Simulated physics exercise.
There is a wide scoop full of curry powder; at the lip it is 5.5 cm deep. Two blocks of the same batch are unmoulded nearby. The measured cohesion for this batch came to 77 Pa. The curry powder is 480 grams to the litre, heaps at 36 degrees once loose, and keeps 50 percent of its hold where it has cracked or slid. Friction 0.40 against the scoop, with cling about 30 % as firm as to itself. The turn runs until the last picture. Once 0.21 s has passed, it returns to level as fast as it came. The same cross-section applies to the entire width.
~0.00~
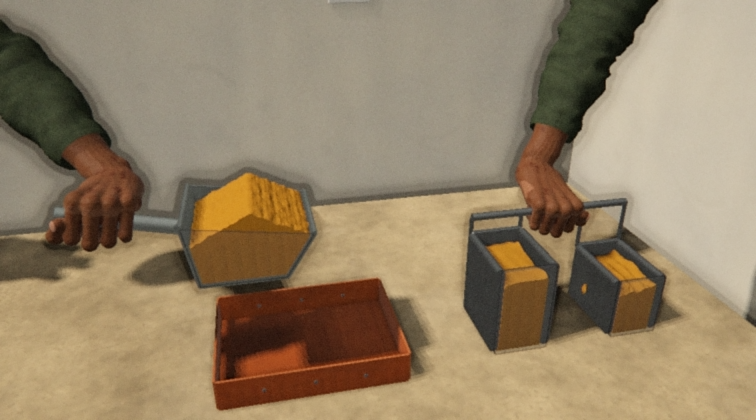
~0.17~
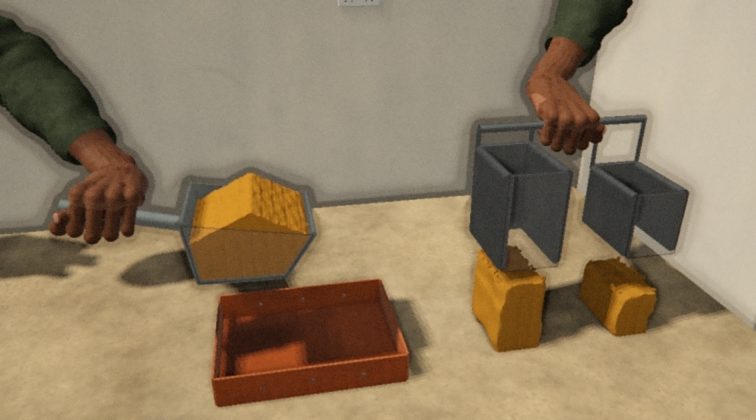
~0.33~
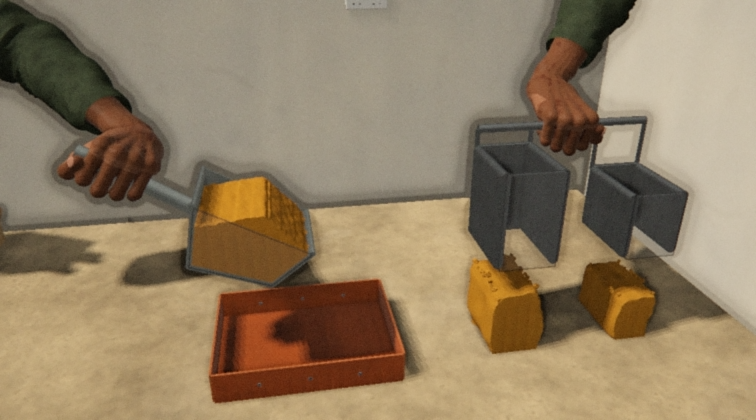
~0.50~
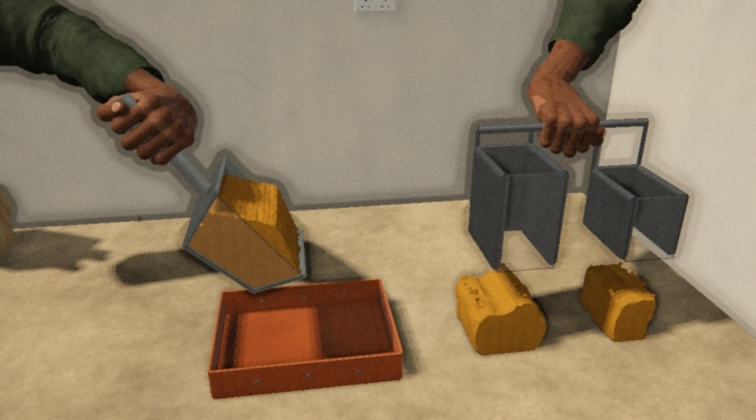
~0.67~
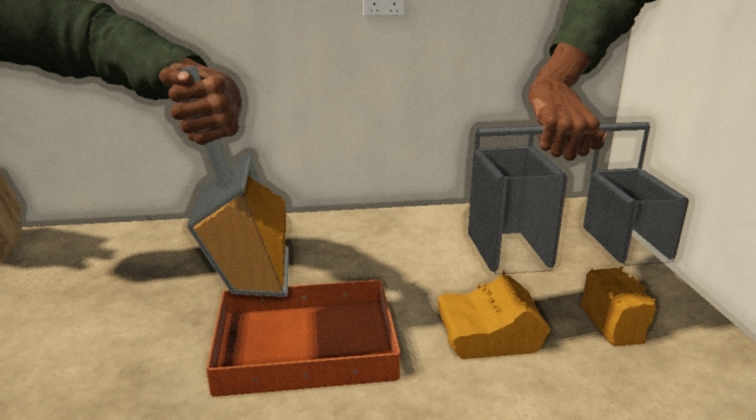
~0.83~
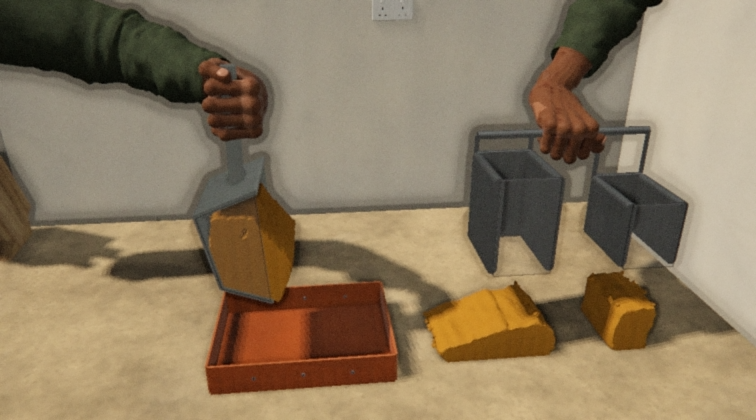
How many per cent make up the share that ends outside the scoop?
I would say about 69 per cent.
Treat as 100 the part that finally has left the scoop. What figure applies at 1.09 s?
Around 80 per cent.
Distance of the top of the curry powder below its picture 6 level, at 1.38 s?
5.5 cm.
After 1.09 s, the scoop is at 77 degrees and 52 % has left it.
After 1.38 s, the scoop is at 43 degrees and 69 % has left it.
After 1.68 s, the scoop is at 4 degrees and 69 % has left it.
After 1.98 s, the scoop is at 0 degrees and 69 % has left it.
After 2.08 s, the scoop is at 0 degrees and 69 % has left it.
